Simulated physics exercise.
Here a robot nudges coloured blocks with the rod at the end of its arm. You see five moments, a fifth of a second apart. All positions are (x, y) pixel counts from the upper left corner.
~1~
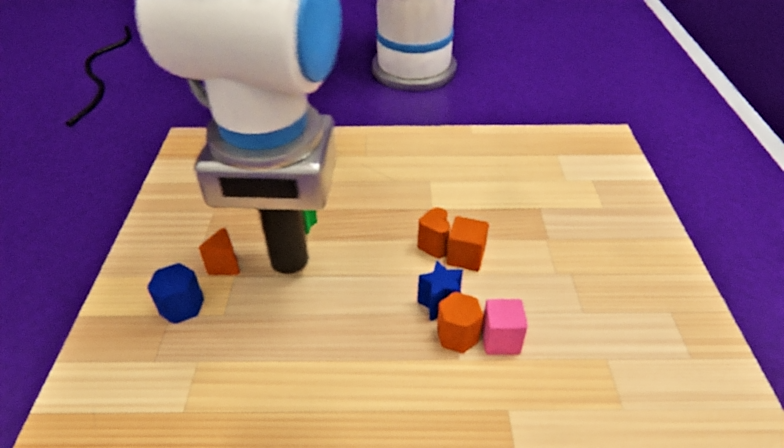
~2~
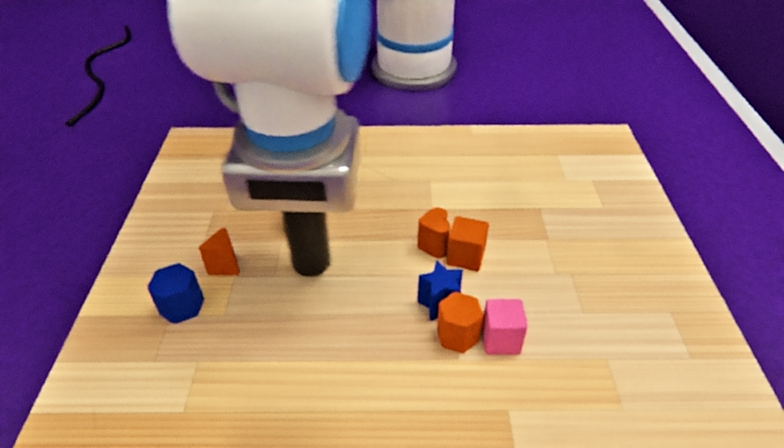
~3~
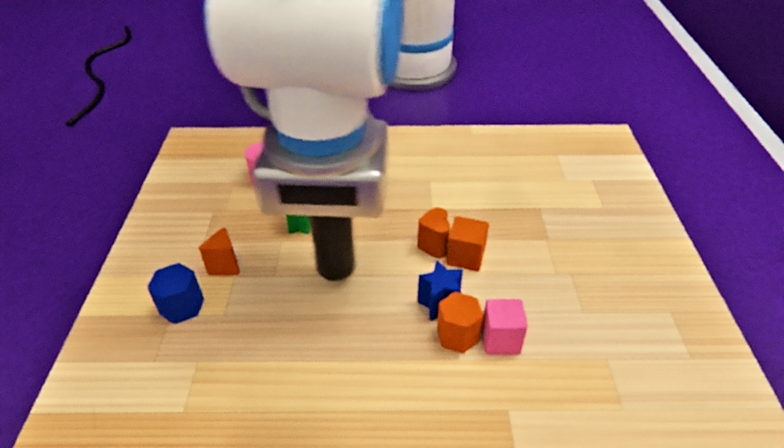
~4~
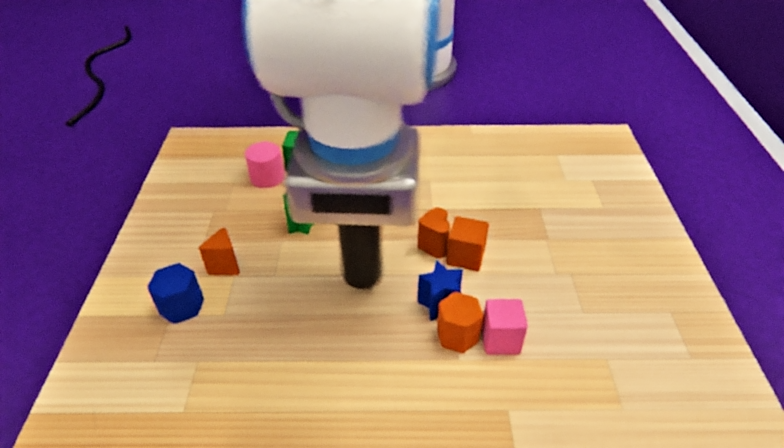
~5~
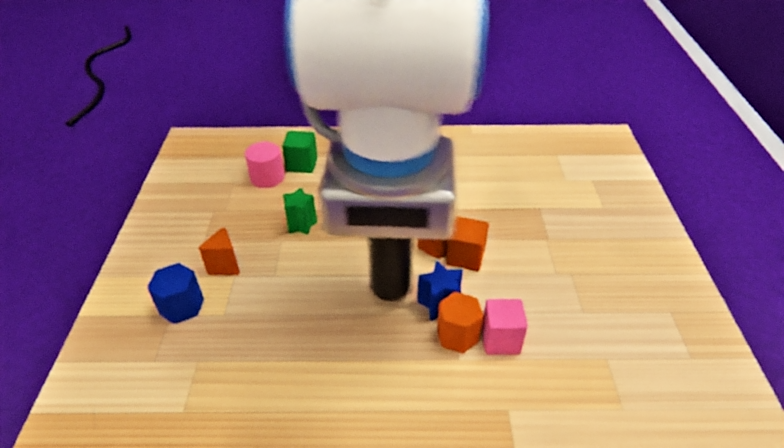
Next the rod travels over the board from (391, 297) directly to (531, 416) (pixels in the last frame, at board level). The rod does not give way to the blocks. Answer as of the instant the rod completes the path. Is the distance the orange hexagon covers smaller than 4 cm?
In short: No.
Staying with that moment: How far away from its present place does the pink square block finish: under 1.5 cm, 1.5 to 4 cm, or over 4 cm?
Between 1.5 and 4 cm.
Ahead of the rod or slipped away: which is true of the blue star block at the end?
Slid away.
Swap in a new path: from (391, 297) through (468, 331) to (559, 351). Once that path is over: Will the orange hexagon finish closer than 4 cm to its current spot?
No.
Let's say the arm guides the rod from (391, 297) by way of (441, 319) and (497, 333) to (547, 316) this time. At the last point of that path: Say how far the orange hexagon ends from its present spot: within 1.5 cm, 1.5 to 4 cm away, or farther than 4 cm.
Displacement: Past 4 cm.
The first path, step by step. One third of the way, rod (434, 323); blue star block (456, 281), turned 20° anticlockwise; orange hexagon (480, 319); pink square block (519, 314), turned 15° anticlockwise.
Two thirds of the way, rod (480, 362); blue star block (457, 281), turned 25° anticlockwise; orange hexagon (528, 342), turned 60° anticlockwise; pink square block (544, 313), turned 60° anticlockwise.
At the end, rod (534, 407); orange heart unmoved; blue star block (457, 281), turned 25° anticlockwise; orange hexagon (562, 355), turned 125° anticlockwise; pink square block (545, 313), turned 65° anticlockwise.
